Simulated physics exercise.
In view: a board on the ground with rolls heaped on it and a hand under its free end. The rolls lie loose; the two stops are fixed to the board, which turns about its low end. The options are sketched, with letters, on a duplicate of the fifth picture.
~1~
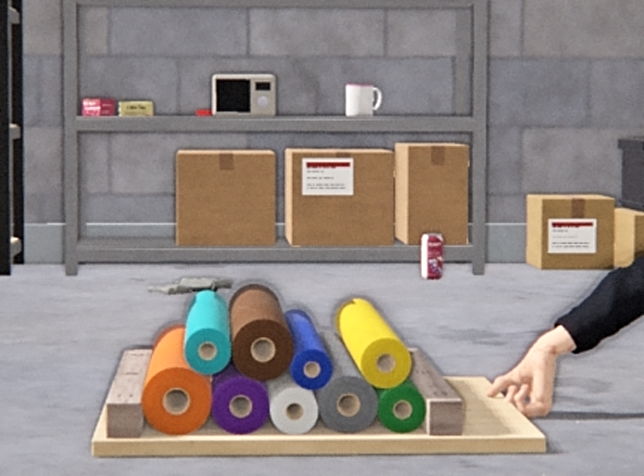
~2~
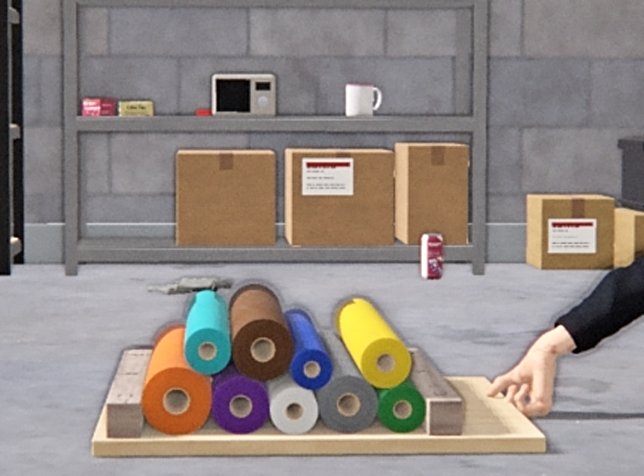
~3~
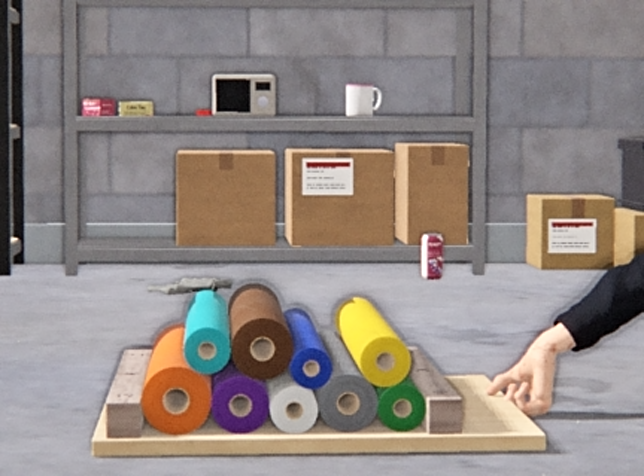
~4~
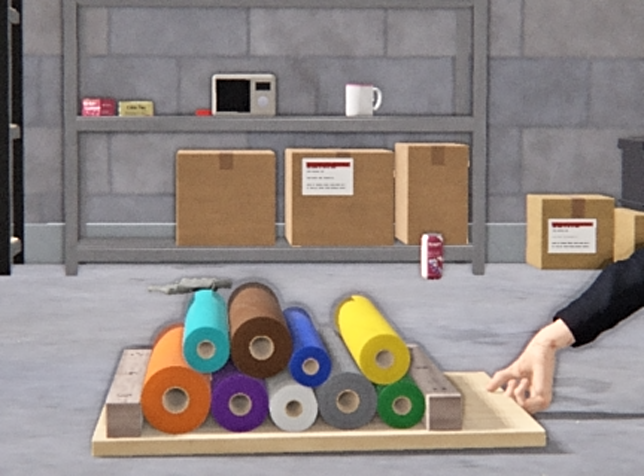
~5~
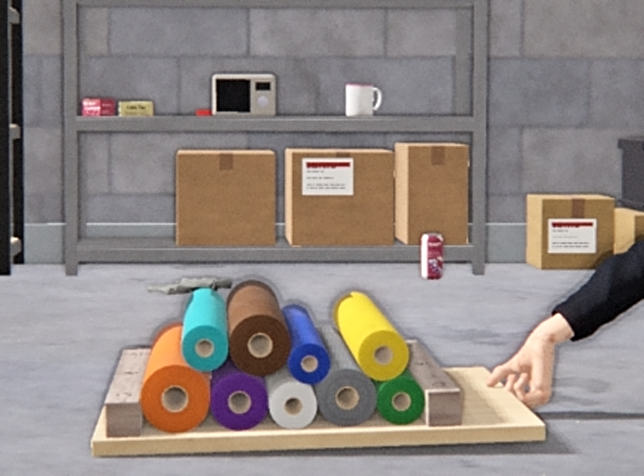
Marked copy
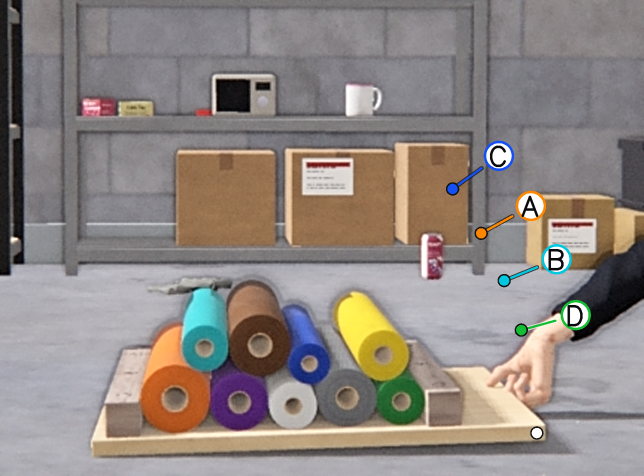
In a grey storeroom with a block wall, seen level from the front by a still camera, a metal shelf holds cartons, a mug and small items. On a pale board between two wooden blocks lie stacked orange, turquoise, brown, purple, white, blue, grey, yellow and green rolls. A dark-sleeved hand at the board's right end raises it very slightly, the rolls barely shifting with it.
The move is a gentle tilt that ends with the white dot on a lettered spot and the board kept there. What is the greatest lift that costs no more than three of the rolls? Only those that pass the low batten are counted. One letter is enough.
It can be raised to C.
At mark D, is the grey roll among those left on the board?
Yes.
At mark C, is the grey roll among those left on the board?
Yes.
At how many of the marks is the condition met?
Four of them.
On the marked copy, A at (481, 233); B at (504, 280); C at (453, 189); D at (521, 330); the white dot at (537, 433).
Taking C. A third of the way, board at 20°.
Two thirds of the way, board at 36°.
When it is over, board at 36°, three over the low batten (blue, brown, turquoise).
As for the rest, A three over the low batten (blue, brown, turquoise); B none over the low batten; D none over the low batten.
